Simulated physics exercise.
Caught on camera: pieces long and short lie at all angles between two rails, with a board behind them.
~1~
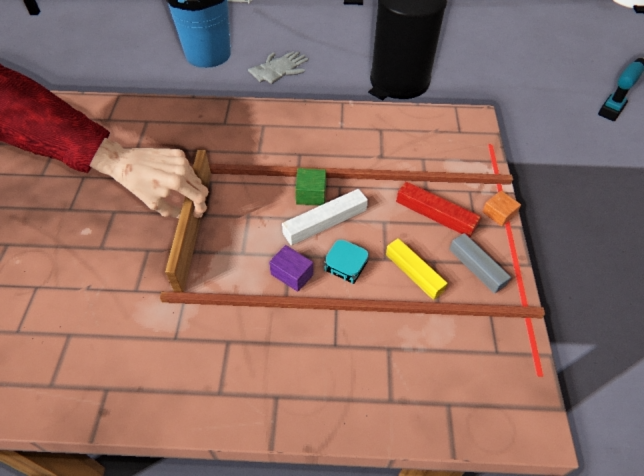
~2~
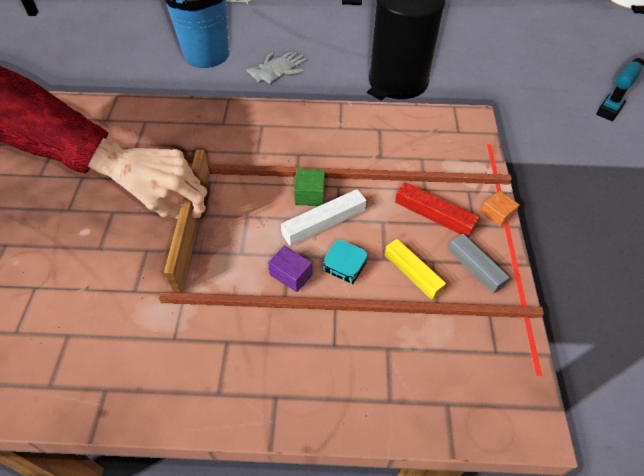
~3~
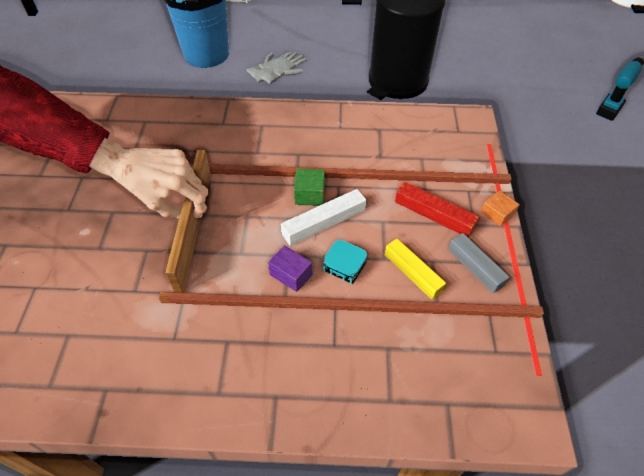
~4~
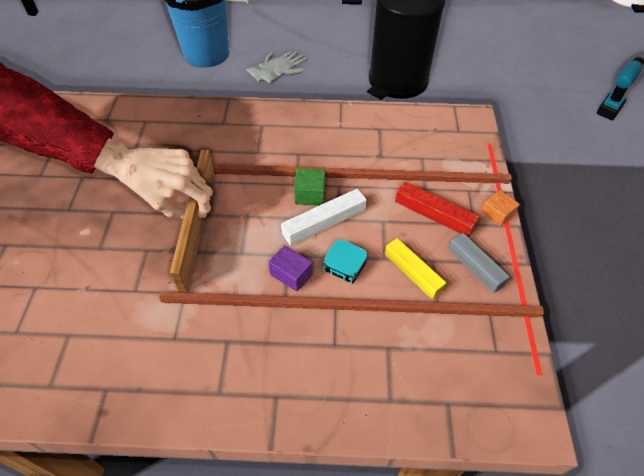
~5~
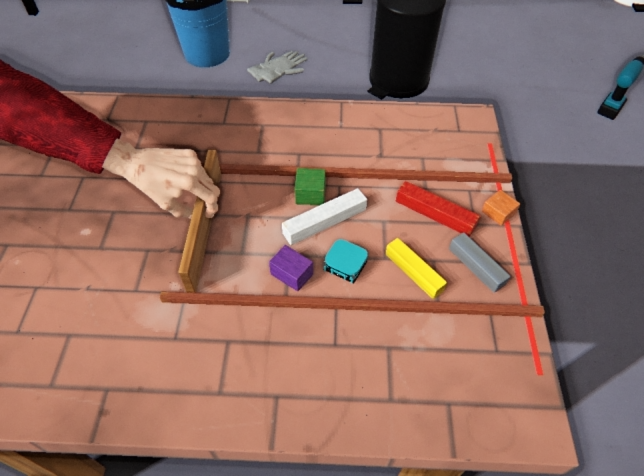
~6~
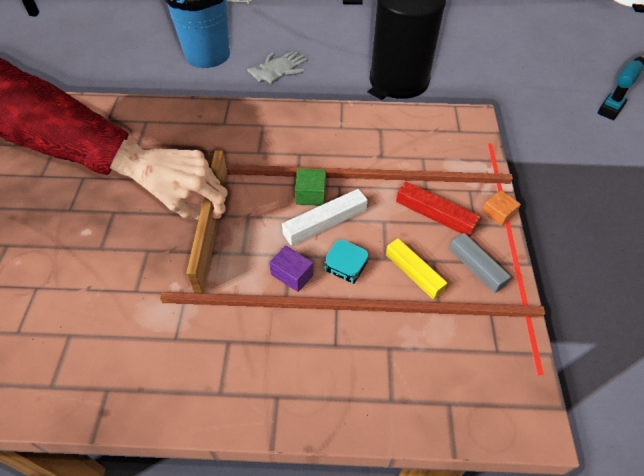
The video shows a hand in a red sleeve holding a wooden board between two rails on a brick-patterned surface, then sliding it slightly right toward scattered coloured blocks and bars, which stay still near a red line.
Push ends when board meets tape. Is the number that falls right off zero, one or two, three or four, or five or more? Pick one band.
It is five or more.
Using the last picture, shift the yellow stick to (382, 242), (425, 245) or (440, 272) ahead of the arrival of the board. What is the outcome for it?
Taking the places in order, it ends up falling, then ends up falling, then ends up falling.
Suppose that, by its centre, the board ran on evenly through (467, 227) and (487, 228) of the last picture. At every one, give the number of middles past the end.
By place, the count comes to 3 and 4.
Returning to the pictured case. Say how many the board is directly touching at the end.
It's touching 1 at the end.
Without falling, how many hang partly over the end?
Result: 1.
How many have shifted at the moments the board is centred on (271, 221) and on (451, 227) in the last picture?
Counts: 0 and 8.
Soon after, none off yet; orange block at rest near (501, 208); grey stick at rest near (479, 262); red bar at rest near (437, 209).
Then, none off yet; orange block moving near (505, 207); grey stick moved a little near (506, 271); red bar moved about its own width near (500, 225).
At rest, the number that fall off is five or more; fallen, purple block, white bar, turquoise case, yellow stick, red bar, grey stick and orange block.
